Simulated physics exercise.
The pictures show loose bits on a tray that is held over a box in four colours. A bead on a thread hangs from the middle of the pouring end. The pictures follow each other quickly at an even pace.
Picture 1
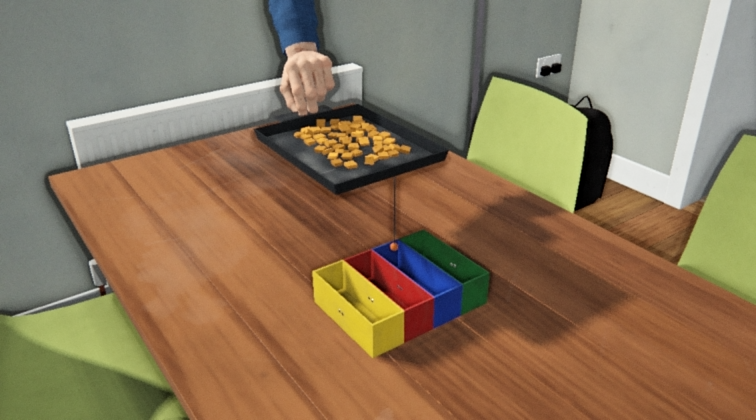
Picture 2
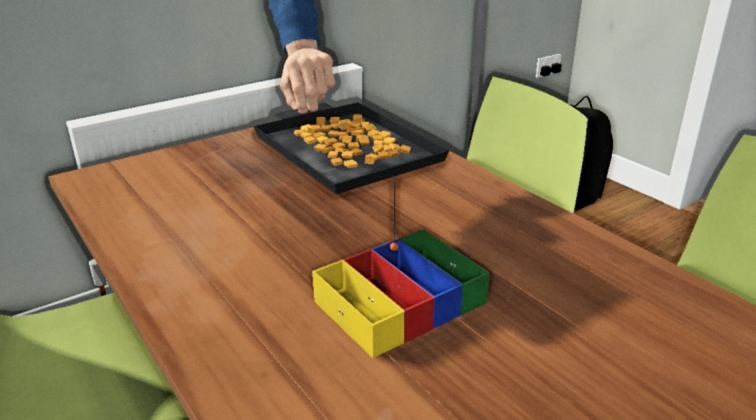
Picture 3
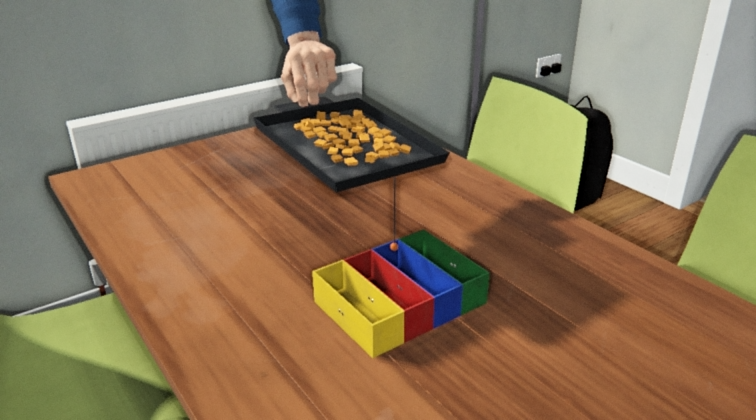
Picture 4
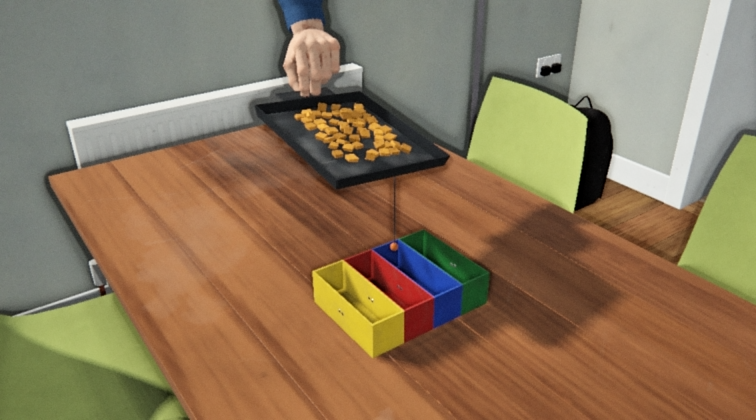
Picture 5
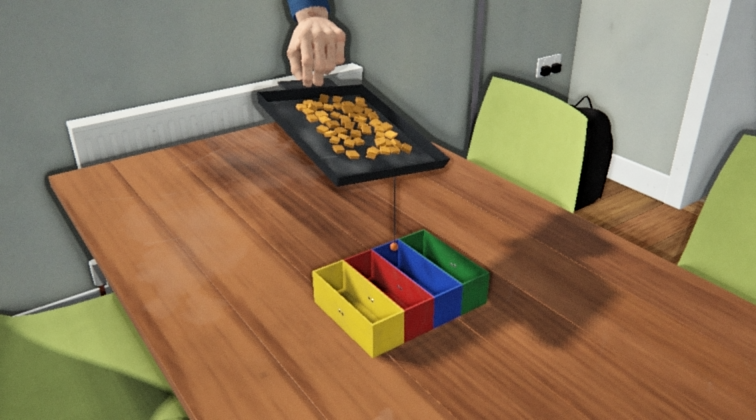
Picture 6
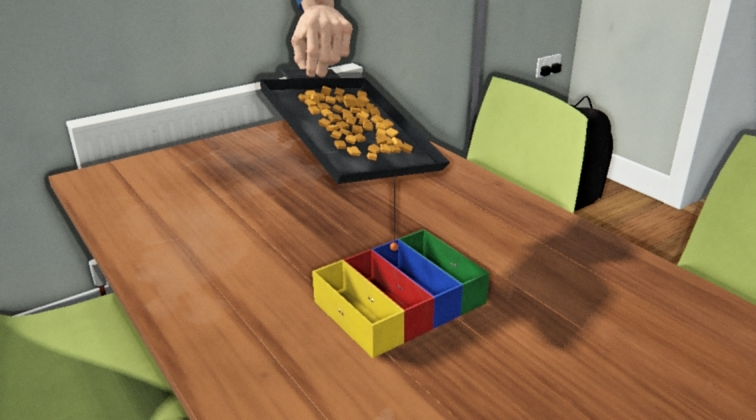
In this clip, a hand at the far end of a dark tray of small orange-brown pieces gradually lifts that end, tilting the tray toward its right corner above a yellow, red, blue and green box on a wooden table.
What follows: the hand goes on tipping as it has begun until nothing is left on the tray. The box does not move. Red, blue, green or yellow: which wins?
It favours the green compartment.
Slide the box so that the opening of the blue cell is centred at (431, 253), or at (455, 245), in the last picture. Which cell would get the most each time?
The first try: The green cell. The second: The blue one.
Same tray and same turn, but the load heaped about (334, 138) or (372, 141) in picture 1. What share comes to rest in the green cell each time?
First some 60, then 50 per cent.
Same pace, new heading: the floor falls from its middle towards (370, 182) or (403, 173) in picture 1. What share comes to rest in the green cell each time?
About 0 and 30 per cent.
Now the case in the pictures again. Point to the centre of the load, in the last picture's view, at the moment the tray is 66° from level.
Around (414, 150).
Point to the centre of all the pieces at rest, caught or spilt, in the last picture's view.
At about (431, 265).
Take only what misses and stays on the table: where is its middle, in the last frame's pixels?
Near (456, 258).
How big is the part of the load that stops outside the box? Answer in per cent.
Some 40 per cent.
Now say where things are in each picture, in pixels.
The first picture shows corners of the pouring end (336, 183) and (445, 149), level; middle of the load (344, 139), small crackers; bead on its thread (394, 247); yellow cell (388, 331); red cell (419, 317); blue cell (447, 303); green cell (475, 291).
The second picture shows corners of the pouring end (336, 182) and (445, 150), level; middle of the load (344, 138).
The third picture shows corners of the pouring end (337, 180) and (446, 152), tipped barely, lowest at the right corner; middle of the load (344, 134).
The fourth picture shows corners of the pouring end (338, 178) and (446, 155), tipped a little, lowest at the right corner; middle of the load (345, 129).
The fifth picture shows corners of the pouring end (340, 175) and (447, 158), tipped a little, lowest at the right corner; middle of the load (346, 123).
The sixth picture shows corners of the pouring end (341, 173) and (447, 161), tipped clearly, lowest at the right corner; middle of the load (348, 117); yellow cell (388, 331); red cell (419, 317); blue cell (447, 303); green cell (475, 291).
Just after the last frame, tray tipped steeply; almost all on the tray; just a few falling or outside the box.
A moment on, tray tipped past a quarter turn; about a tenth on the tray; roughly a third in the green cell; roughly half falling or outside the box.
Further on, tray tipped past a quarter turn; roughly two thirds in the green cell; roughly a third falling or outside the box.
When it is over, tray tipped past a quarter turn; roughly two thirds in the green cell; not one in the yellow cell; not one in the red cell; not one in the blue cell; roughly a third outside the box.
